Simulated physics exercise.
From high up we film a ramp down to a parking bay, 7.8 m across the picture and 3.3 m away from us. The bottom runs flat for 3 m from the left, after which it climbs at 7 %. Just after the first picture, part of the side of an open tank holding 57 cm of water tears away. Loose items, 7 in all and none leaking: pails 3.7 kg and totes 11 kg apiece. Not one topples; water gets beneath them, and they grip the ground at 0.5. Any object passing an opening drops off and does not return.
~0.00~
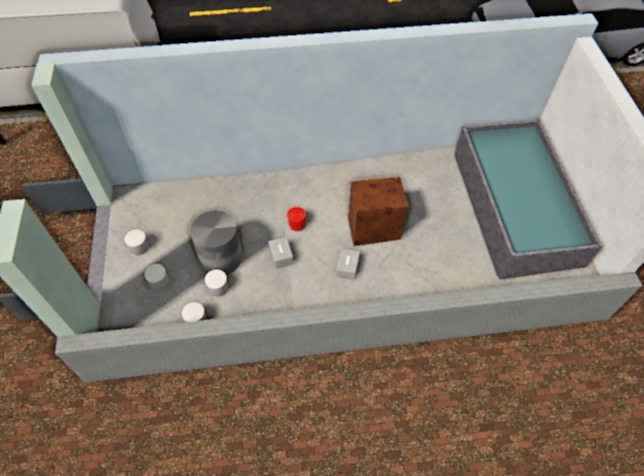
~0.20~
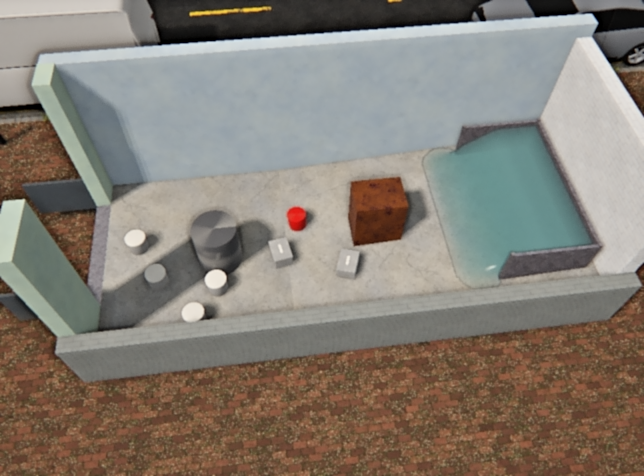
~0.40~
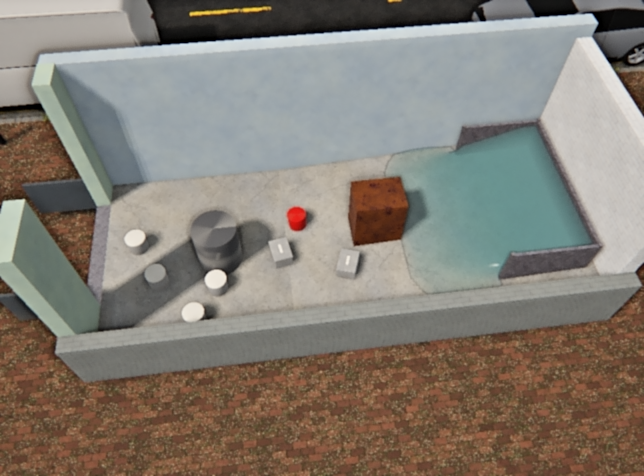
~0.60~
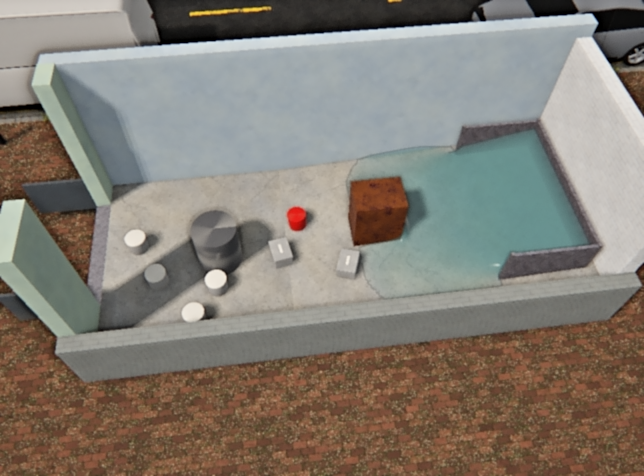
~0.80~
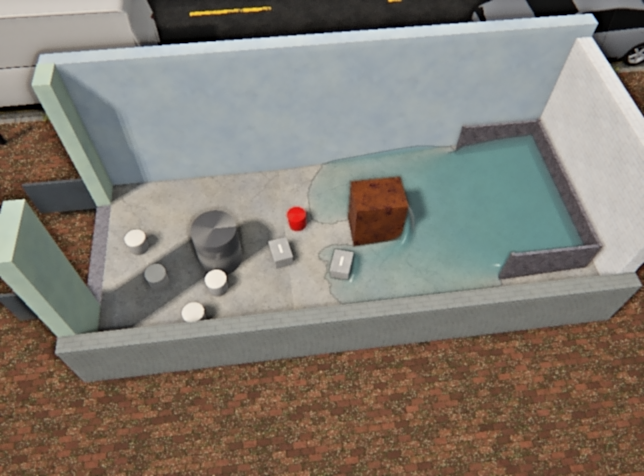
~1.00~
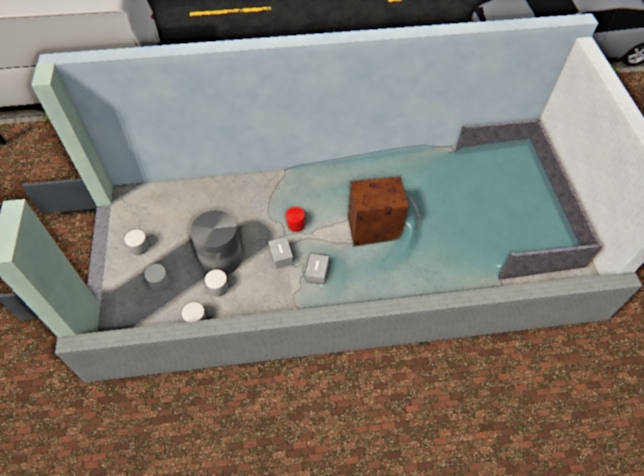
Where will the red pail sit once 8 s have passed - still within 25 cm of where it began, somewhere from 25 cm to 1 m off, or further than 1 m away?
Verdict: Long haul.
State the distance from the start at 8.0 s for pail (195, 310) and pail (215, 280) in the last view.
Washed out; washed out.
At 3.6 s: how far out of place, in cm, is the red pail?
350 cm, give or take.
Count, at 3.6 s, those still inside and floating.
I get 2.
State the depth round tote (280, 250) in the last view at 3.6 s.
8 cm.
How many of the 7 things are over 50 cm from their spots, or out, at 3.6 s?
By my tally, 6.
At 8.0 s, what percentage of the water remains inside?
36 % or so.
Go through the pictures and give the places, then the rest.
The first picture shows the red pail at (297, 214) rests on the ground; water covers 3.4 m2; 0 of 7 have shifted.
The second picture shows the red pail at (297, 214) rests on the ground; 5.2 m2 under water; 0 of 7 have shifted.
The third picture shows the red pail at (297, 214) rests on the ground; water covers 7.6 m2; 0 of 7 have shifted.
The fourth picture shows the red pail at (297, 214) rests on the ground; 9.5 m2 under water; 0 of 7 have shifted.
The fifth picture shows the red pail at (297, 214), on the bottom; 11.2 m2 under water; 1 of 7 have shifted.
The sixth picture shows the red pail at (296, 215) rests on the ground; water covers 13.0 m2; 1 of 7 have shifted.
After 1.6 s the red pail is near (265, 221), 0.6 m from its start, afloat; 0 of 7 are out; 1 afloat.
After 3.6 s the red pail is near (85, 220), 3.5 m from its start, afloat; 4 of 7 are out; 2 afloat.
After 5.6 s the red pail has gone out; 6 of 7 are out; 0 afloat.
After 8.0 s the red pail has gone out; 6 of 7 are out; 0 afloat.
